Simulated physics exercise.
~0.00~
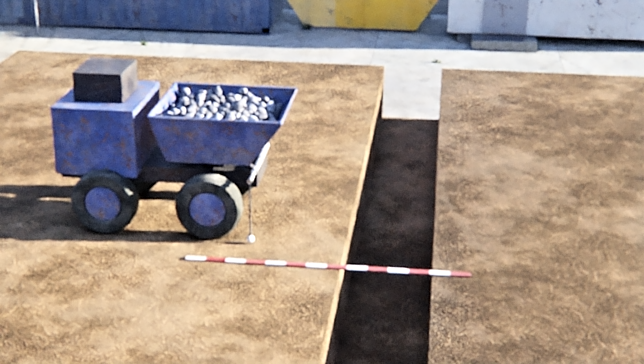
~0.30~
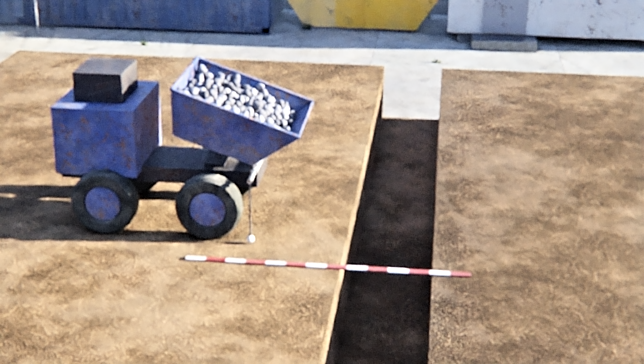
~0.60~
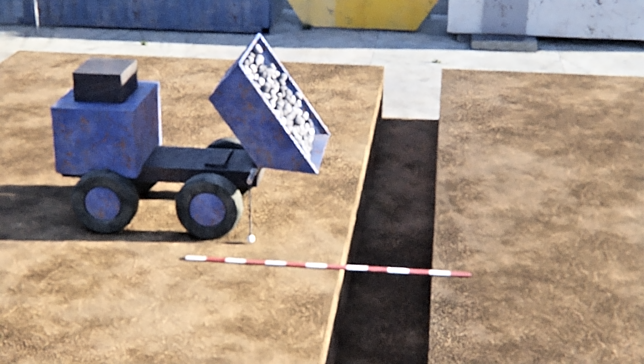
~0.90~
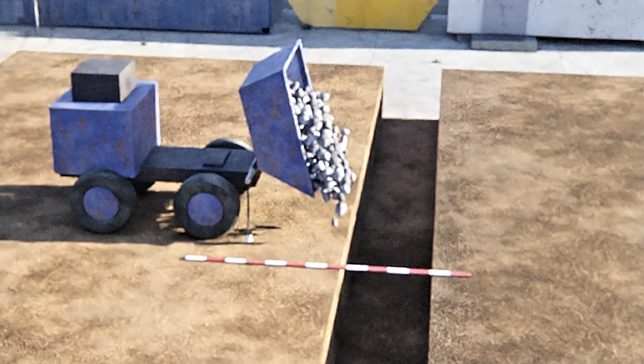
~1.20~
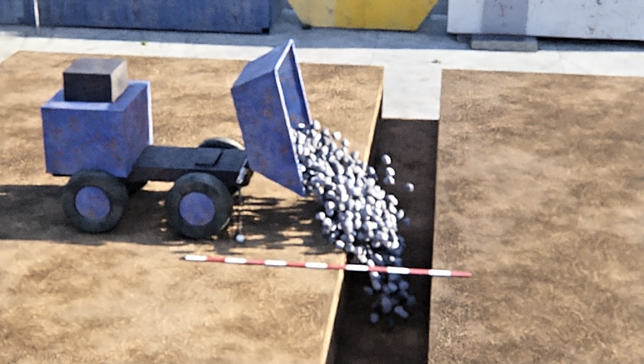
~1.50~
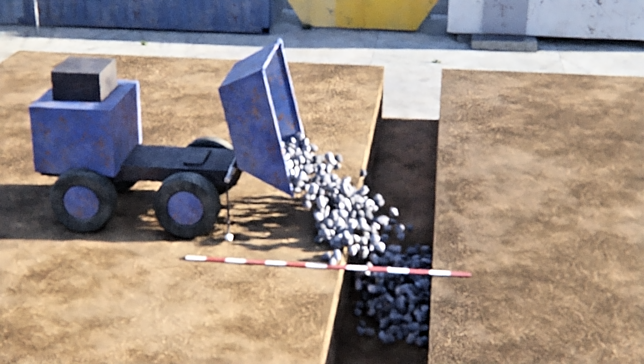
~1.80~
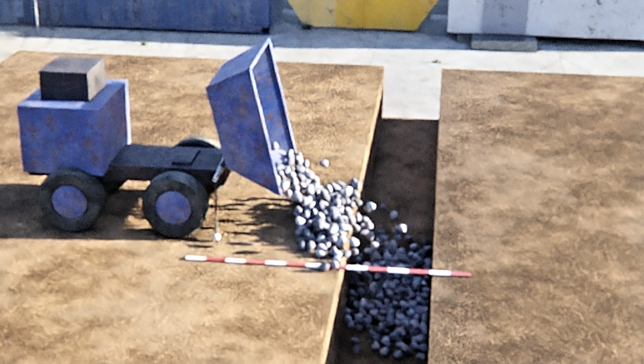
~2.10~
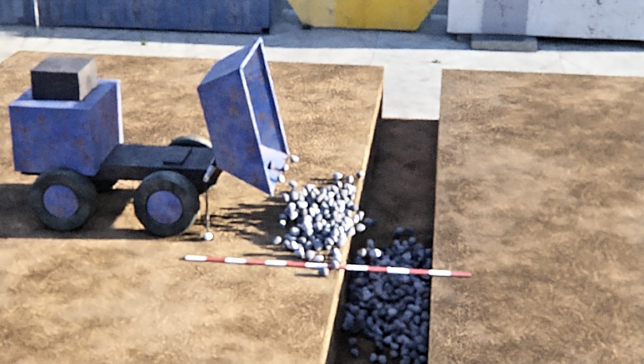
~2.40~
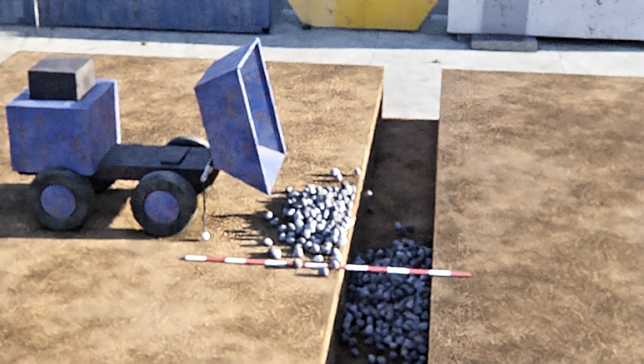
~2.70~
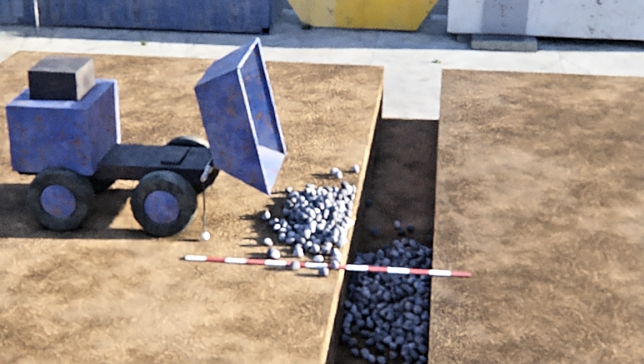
Blue dumper tipping its skip of grey cobbles and backing left, most stones landing in the trench, the rest heaped at its edge.
